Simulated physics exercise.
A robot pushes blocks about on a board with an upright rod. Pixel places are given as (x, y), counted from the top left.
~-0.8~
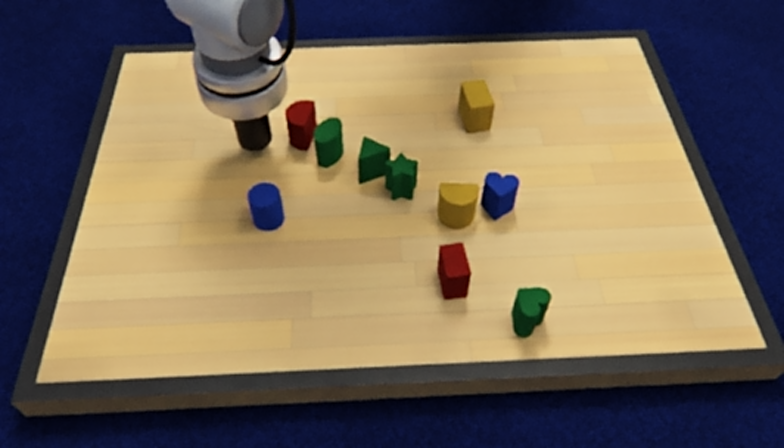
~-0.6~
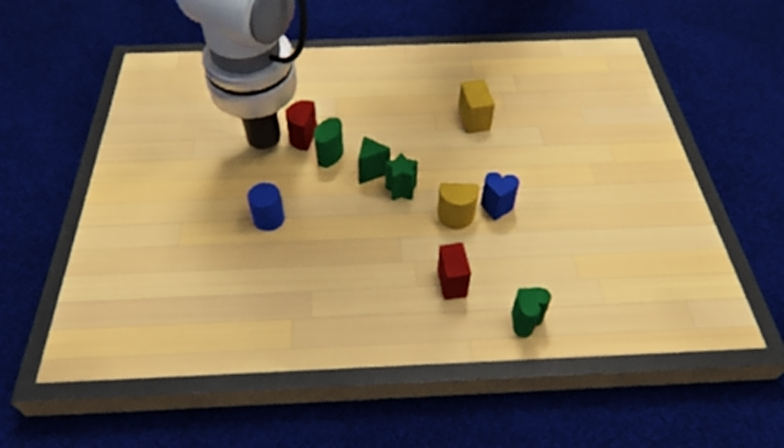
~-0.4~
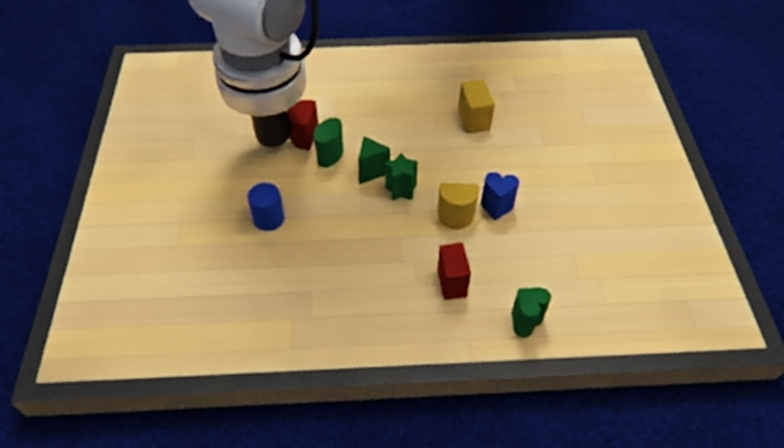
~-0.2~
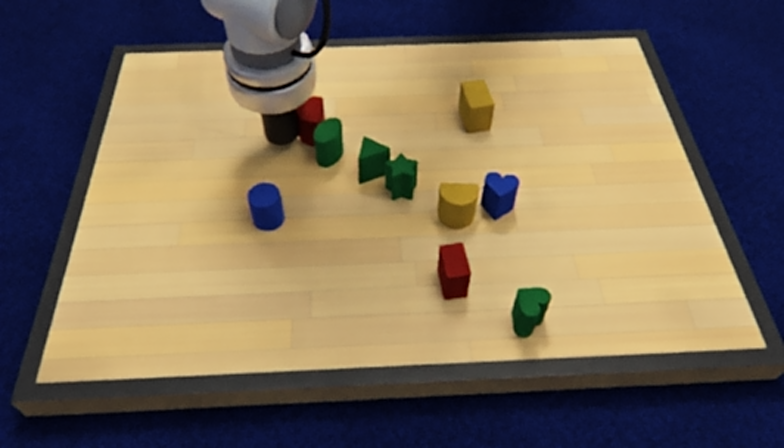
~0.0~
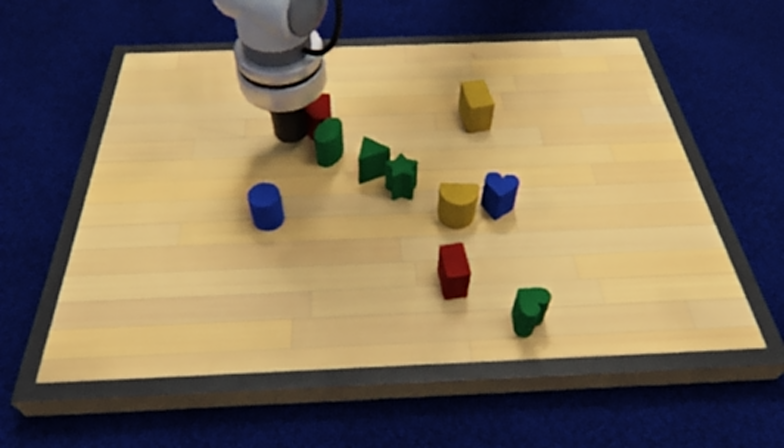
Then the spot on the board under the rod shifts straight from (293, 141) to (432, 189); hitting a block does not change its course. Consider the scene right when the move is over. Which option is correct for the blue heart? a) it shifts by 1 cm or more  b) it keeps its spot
The one that fits is a, it shifts by 1 cm or more.
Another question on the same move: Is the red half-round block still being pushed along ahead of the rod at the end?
No.
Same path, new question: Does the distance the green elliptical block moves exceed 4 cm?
I'd say yes.
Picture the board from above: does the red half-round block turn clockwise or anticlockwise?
Watching from overhead, you'd notice the red half-round block rotating counter-clockwise.
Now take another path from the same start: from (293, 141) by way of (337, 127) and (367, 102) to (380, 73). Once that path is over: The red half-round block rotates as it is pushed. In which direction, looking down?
The sense of turning is clockwise.
The first path, step by step. One third of the way, rod at (338, 149); red half-round block at (332, 105), turned 50° anticlockwise; green elliptical block at (365, 140); green triangle at (382, 152), turned 30° clockwise; green star-shaped block at (405, 166).
Two thirds of the way, rod at (384, 164); red half-round block at (332, 105), turned 50° anticlockwise; green elliptical block at (413, 155), turned 15° anticlockwise; green triangle at (433, 166), turned 25° clockwise; green star-shaped block at (434, 185), turned 35° clockwise.
At the end, rod at (433, 180); red half-round block at (332, 105), turned 50° anticlockwise; green elliptical block at (465, 171); green triangle at (485, 184), turned 30° clockwise; green star-shaped block at (442, 190), turned 85° clockwise; blue heart at (516, 185), turned 15° anticlockwise.
